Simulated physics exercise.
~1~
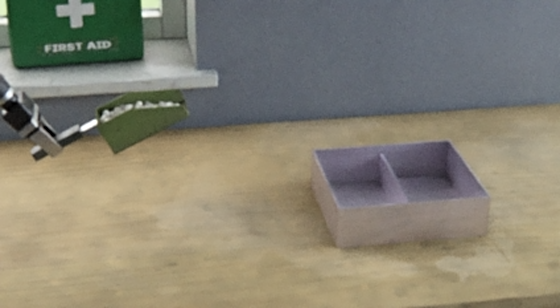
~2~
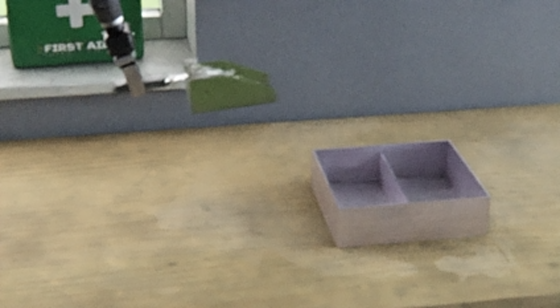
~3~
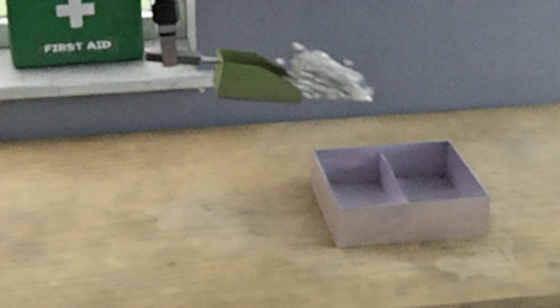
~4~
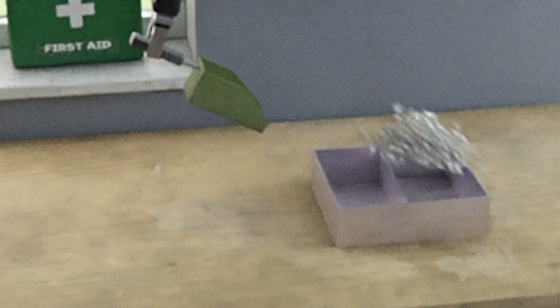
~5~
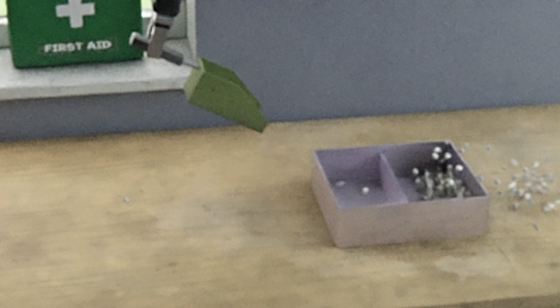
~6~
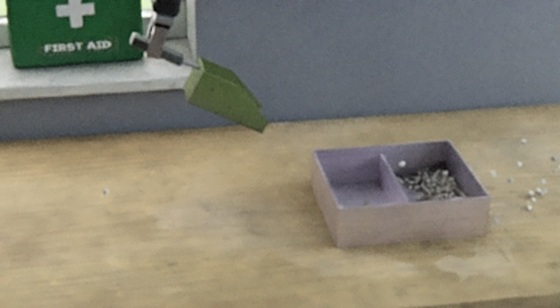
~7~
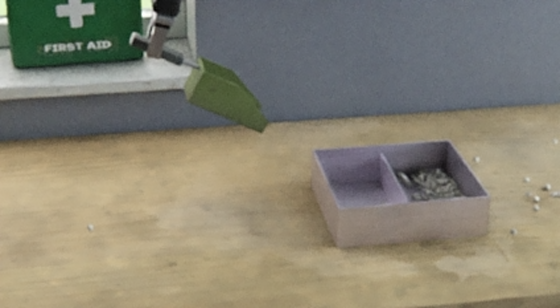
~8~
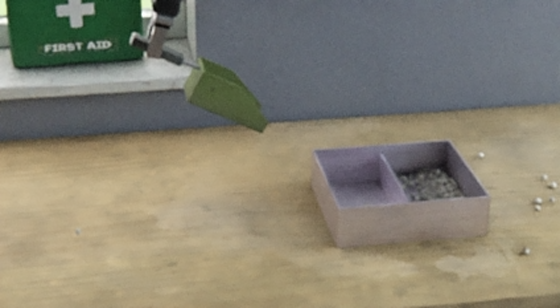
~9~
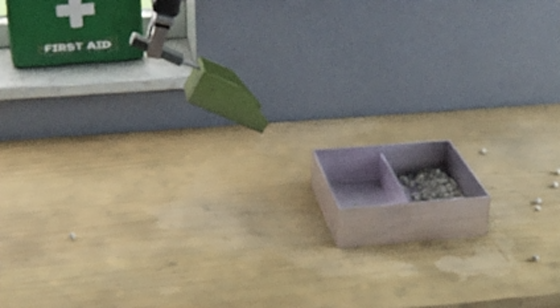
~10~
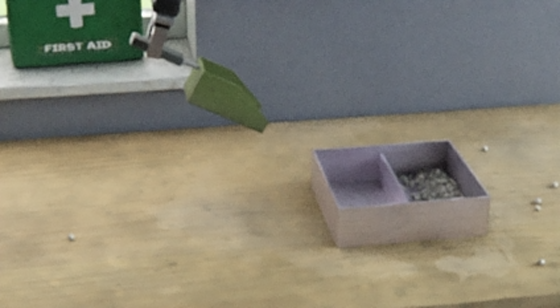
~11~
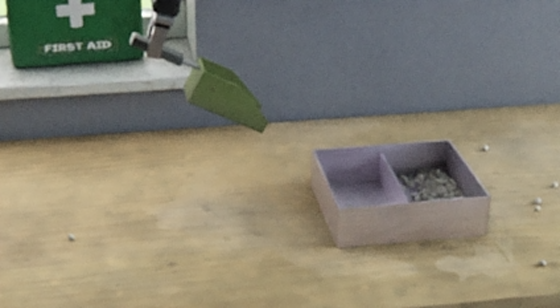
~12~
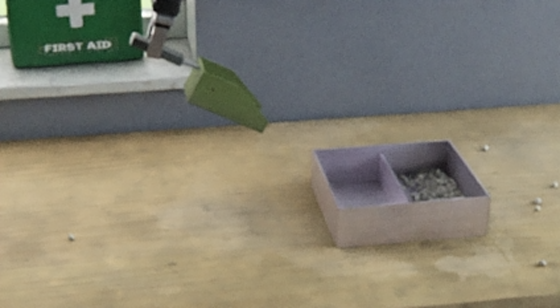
A robot arm flings beads from a green scoop, mostly into the bin's right compartment.
